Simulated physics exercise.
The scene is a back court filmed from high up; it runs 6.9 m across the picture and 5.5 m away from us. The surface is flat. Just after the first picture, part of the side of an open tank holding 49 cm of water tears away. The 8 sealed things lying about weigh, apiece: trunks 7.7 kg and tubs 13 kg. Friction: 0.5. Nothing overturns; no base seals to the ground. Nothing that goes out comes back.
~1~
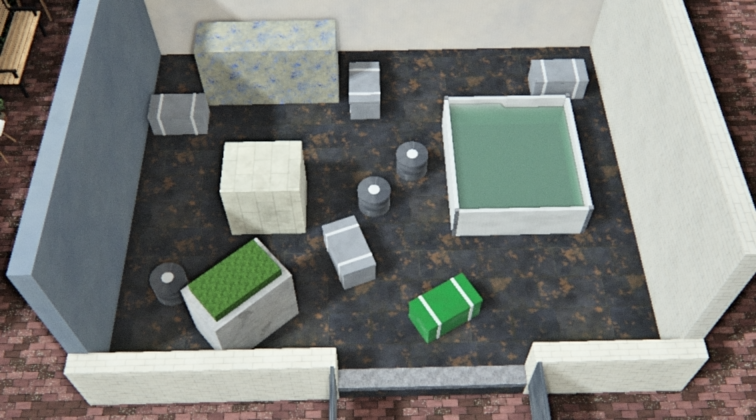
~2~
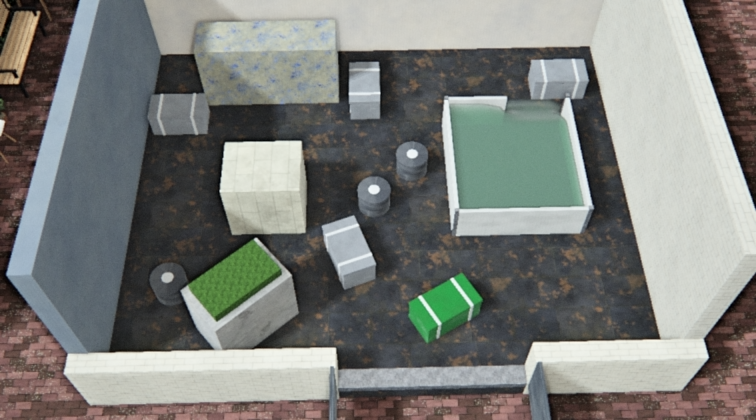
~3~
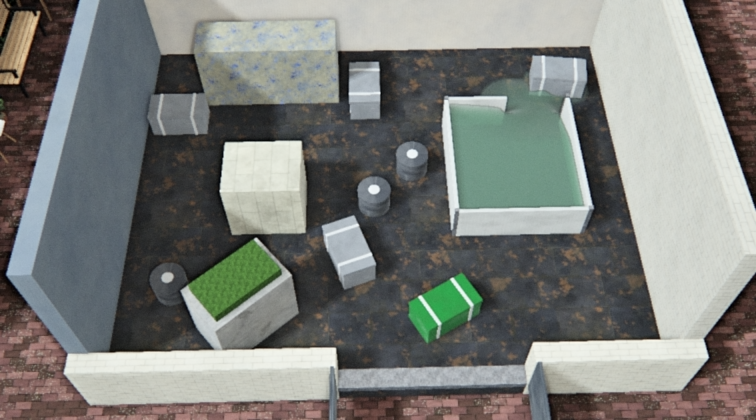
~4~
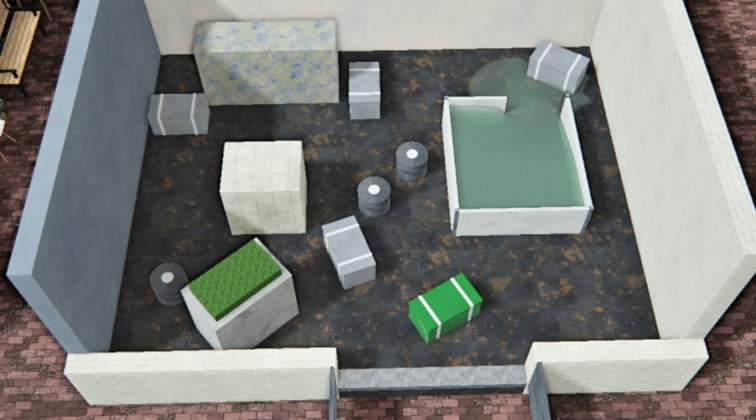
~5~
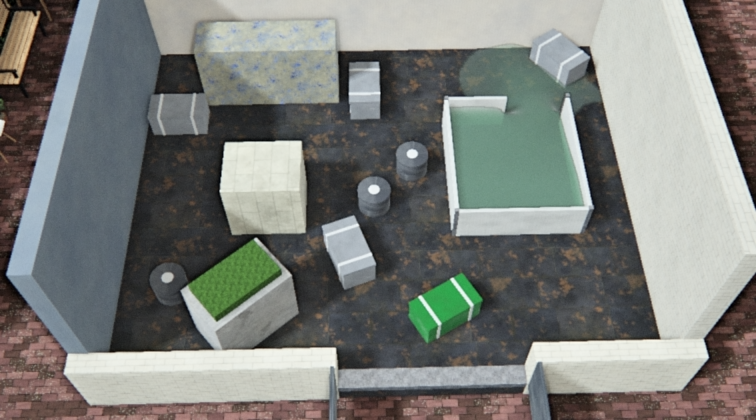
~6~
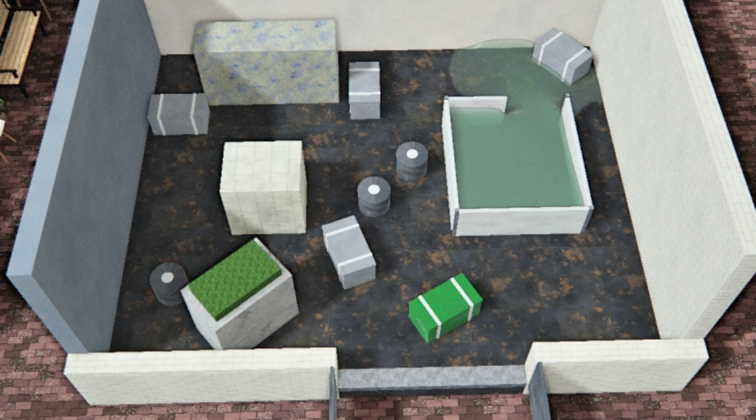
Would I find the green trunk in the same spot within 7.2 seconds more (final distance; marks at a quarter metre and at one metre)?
It budges a fair bit.
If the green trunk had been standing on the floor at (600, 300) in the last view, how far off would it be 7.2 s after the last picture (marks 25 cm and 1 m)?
Put there, it wanders off a long way.
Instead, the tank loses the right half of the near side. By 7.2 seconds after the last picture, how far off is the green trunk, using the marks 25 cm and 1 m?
Well, the green trunk goes a long way then.
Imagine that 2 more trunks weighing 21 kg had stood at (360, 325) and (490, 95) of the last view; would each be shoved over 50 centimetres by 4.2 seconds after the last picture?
Taking them in order, they come out smaller and greater.
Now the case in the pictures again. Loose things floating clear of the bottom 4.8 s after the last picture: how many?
At that instant the tally stands at 2.
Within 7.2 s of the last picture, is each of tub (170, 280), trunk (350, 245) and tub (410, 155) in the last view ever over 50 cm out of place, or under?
Results in listed order: Falls short / falls short / falls short.
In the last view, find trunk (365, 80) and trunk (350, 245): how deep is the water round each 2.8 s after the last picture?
About 5 and 0 cm.
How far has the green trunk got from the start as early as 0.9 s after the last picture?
0 cm or so by then.
Then, 0.9 s after the last picture the green trunk is near (446, 301), 0.0 m from its start, aground; 0 of 8 are out; 1 afloat.
Then, 2.8 s after the last picture the green trunk is near (446, 301), 0.0 m from its start, aground; 0 of 8 are out; 1 afloat.
Then, 4.8 s after the last picture the green trunk is near (446, 301), 0.0 m from its start, aground; 0 of 8 are out; 2 afloat.
Then, 7.2 s after the last picture the green trunk is near (409, 274), 0.6 m from its start, afloat; 0 of 8 are out; 4 afloat.
